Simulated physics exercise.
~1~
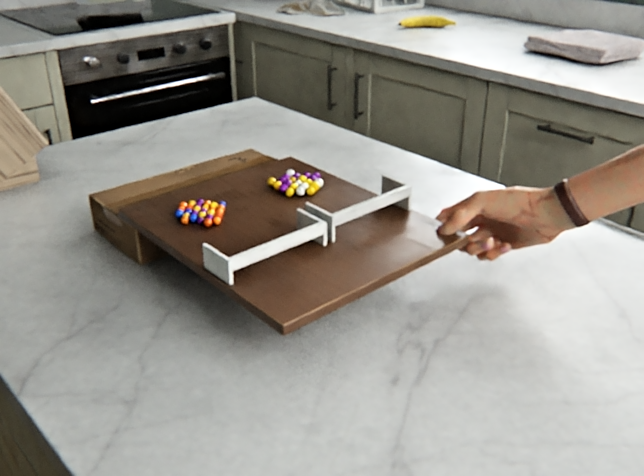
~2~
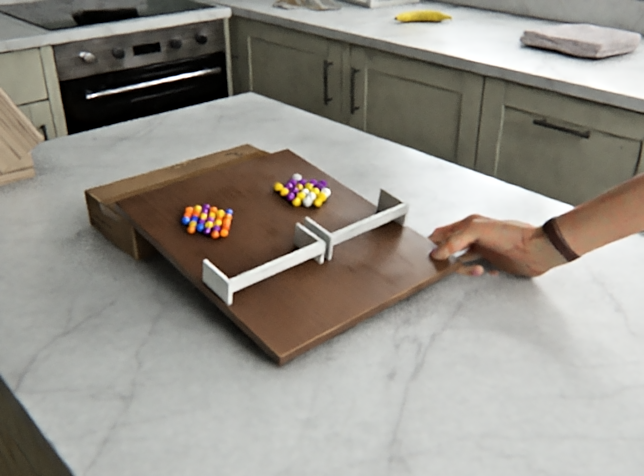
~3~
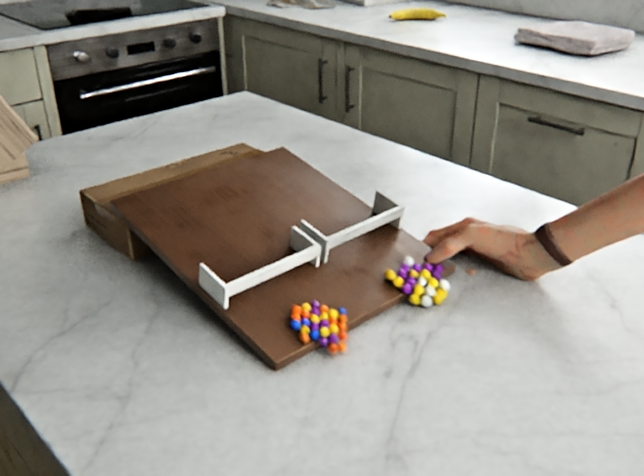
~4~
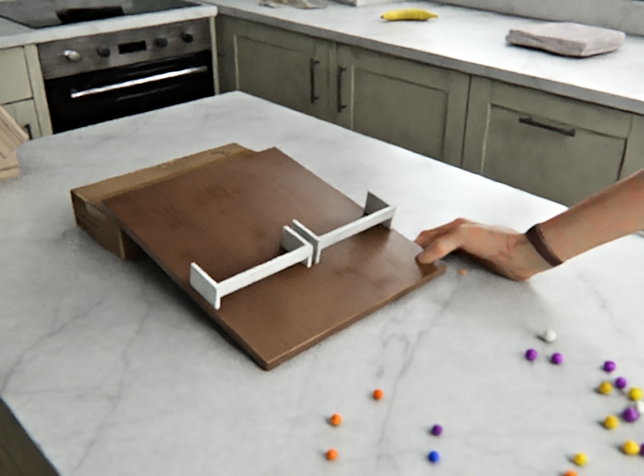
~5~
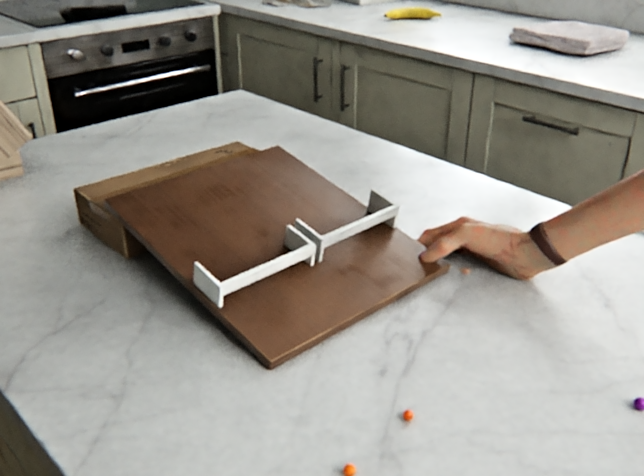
A hand with a dark wristband reaches in from the right, holding the free end of a brown board whose other end rests on a wooden box, on a marble counter seen from slightly above in a kitchen. Two clusters of small coloured balls sit on the board behind two raised white strips. The hand lowers the free end to the counter, and both clusters move down the slope and pass under the strips. They leave the board and scatter over the marble towards the viewer and the right. At the end the board lies tilted and empty of balls, with only a few still in view on the counter.
